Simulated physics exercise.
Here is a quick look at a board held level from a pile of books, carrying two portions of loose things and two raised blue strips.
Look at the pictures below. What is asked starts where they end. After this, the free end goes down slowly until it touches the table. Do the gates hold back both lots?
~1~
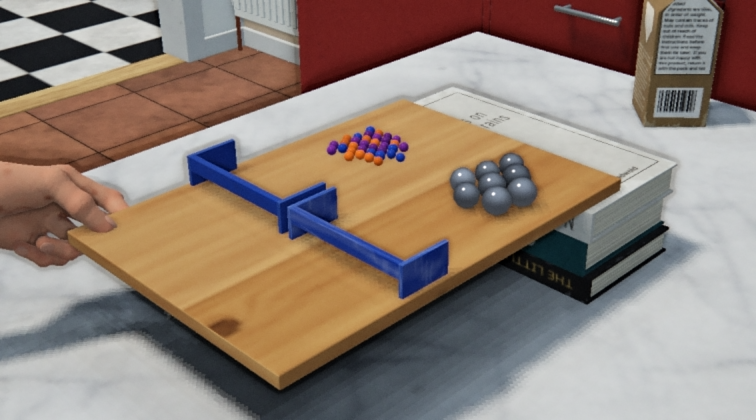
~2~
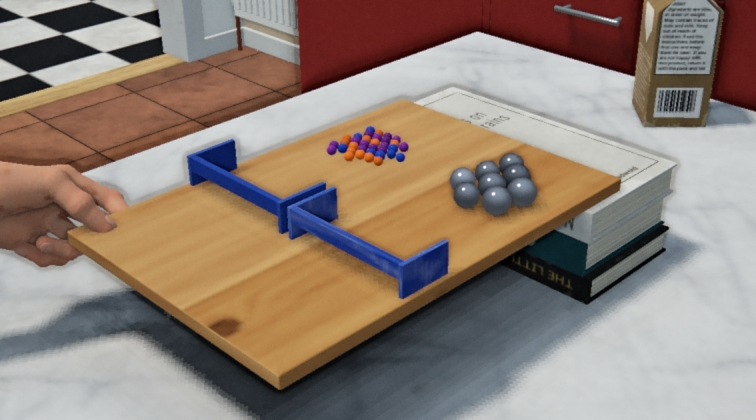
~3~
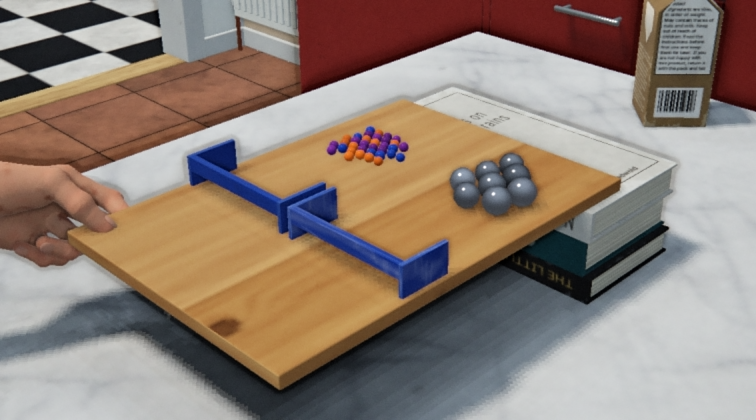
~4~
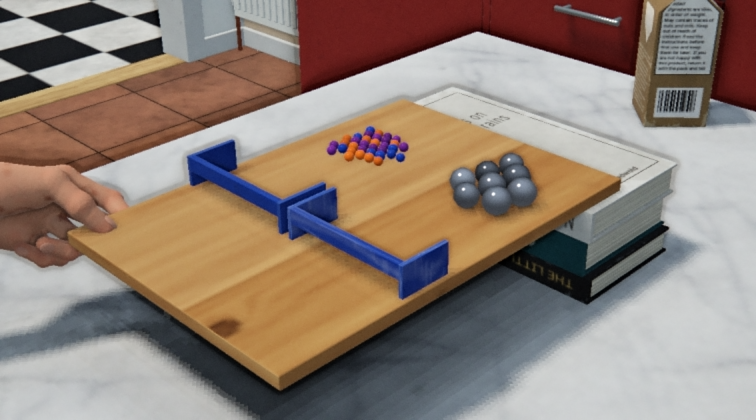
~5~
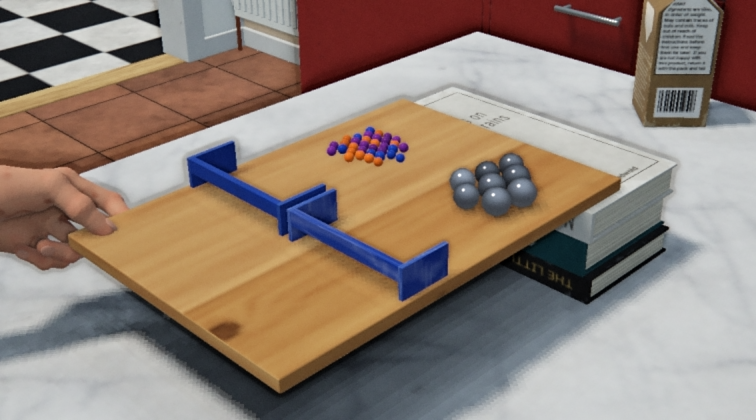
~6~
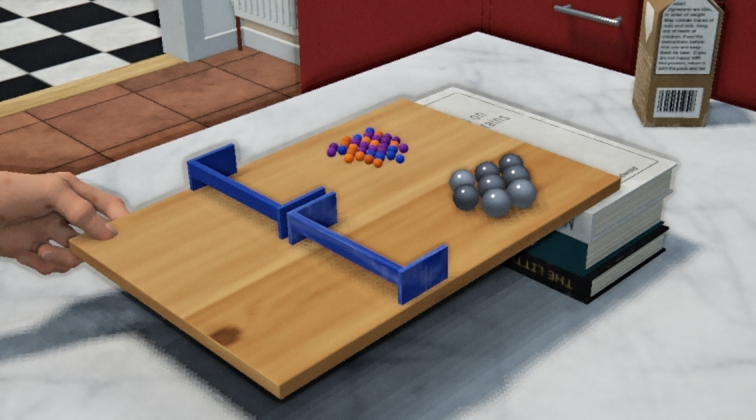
Finally the nearer portion is kept back and the farther portion goes through.
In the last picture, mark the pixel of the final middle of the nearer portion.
Near (368, 304).
Then, 0.47 s past the last view, board sloping at 11°; nearer portion on its way down; farther portion on its way down.
Then, 0.88 s past the last view, board resting at 16°; nearer portion has reached its gate; farther portion all past its gate.
Finally, board resting at 16°; nearer portion gathered behind its gate; farther portion all past its gate.
